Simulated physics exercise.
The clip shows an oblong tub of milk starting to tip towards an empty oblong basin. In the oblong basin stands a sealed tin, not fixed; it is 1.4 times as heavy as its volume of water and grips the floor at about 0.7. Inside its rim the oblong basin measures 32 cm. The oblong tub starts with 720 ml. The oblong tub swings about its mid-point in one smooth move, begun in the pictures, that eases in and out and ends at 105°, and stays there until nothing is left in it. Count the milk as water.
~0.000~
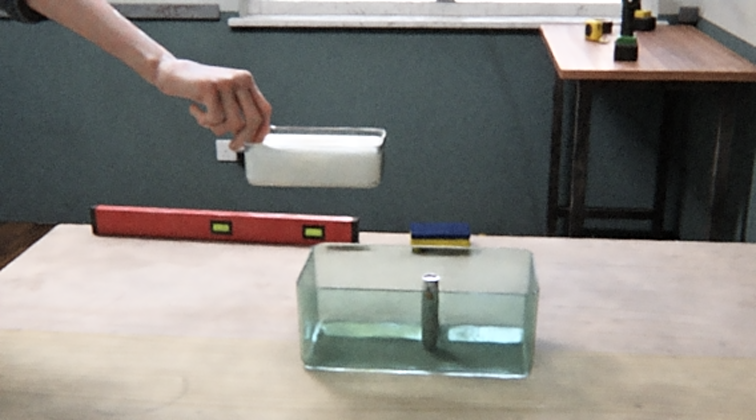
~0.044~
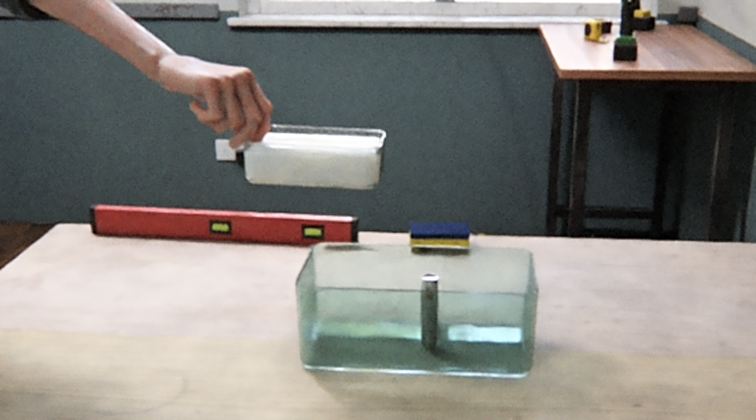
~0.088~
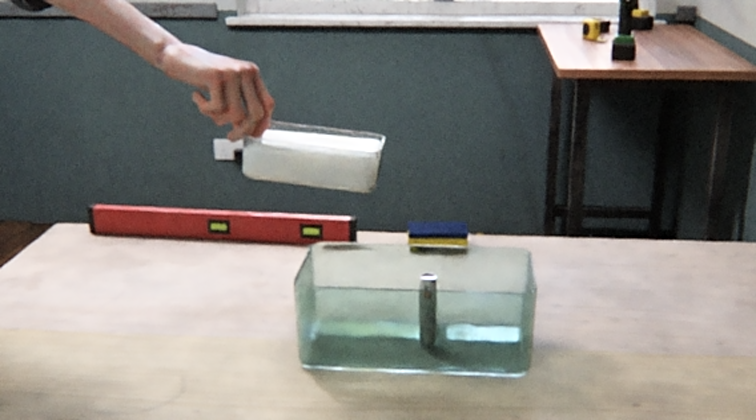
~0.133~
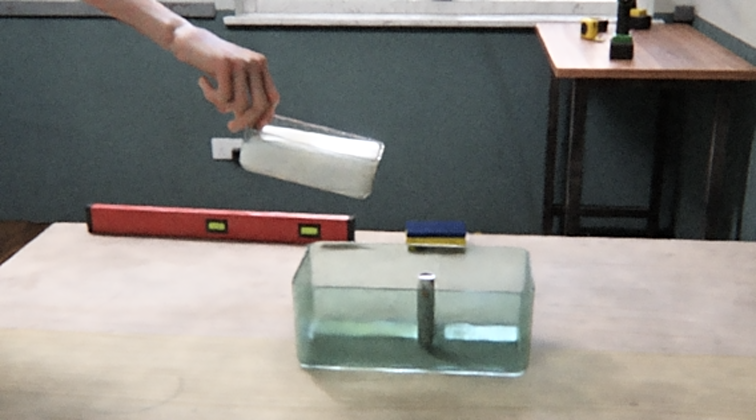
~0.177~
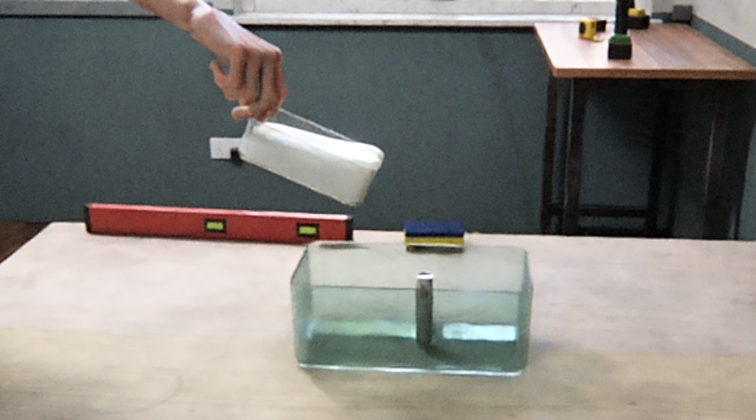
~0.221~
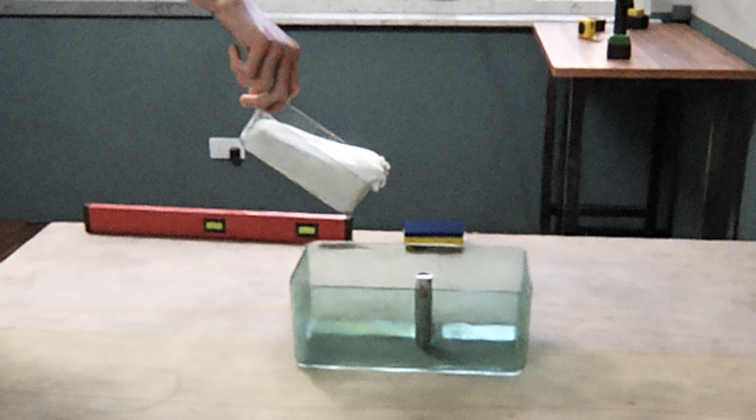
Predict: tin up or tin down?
It goes over.
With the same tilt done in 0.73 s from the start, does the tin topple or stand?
Then it remains upright.
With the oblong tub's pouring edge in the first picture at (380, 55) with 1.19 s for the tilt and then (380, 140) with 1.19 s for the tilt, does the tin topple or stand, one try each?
First it remains upright; then it keeps standing.
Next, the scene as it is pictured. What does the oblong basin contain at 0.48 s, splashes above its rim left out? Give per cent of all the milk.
Near 56 in a hundred.
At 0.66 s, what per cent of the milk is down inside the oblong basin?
Some 94 per cent.
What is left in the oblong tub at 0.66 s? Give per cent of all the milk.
Some 2 per cent.
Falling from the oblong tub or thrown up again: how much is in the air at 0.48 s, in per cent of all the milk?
Near 36 in a hundred.
Then, 0.48 s in, the tilt is 98° and 8 per cent is still to pour; the tin stands where it began.
Then, 0.66 s in, the tilt is 105° and 2 per cent is still to pour; the tin leans 19°.
Then, 0.86 s in, the tilt is 105° and 0 per cent is still to pour; the tin lies on its side.
Then, 1.07 s in, the tilt is 105° and 0 per cent is still to pour; the tin lies on its side.
Finally, the tin lies on its side.
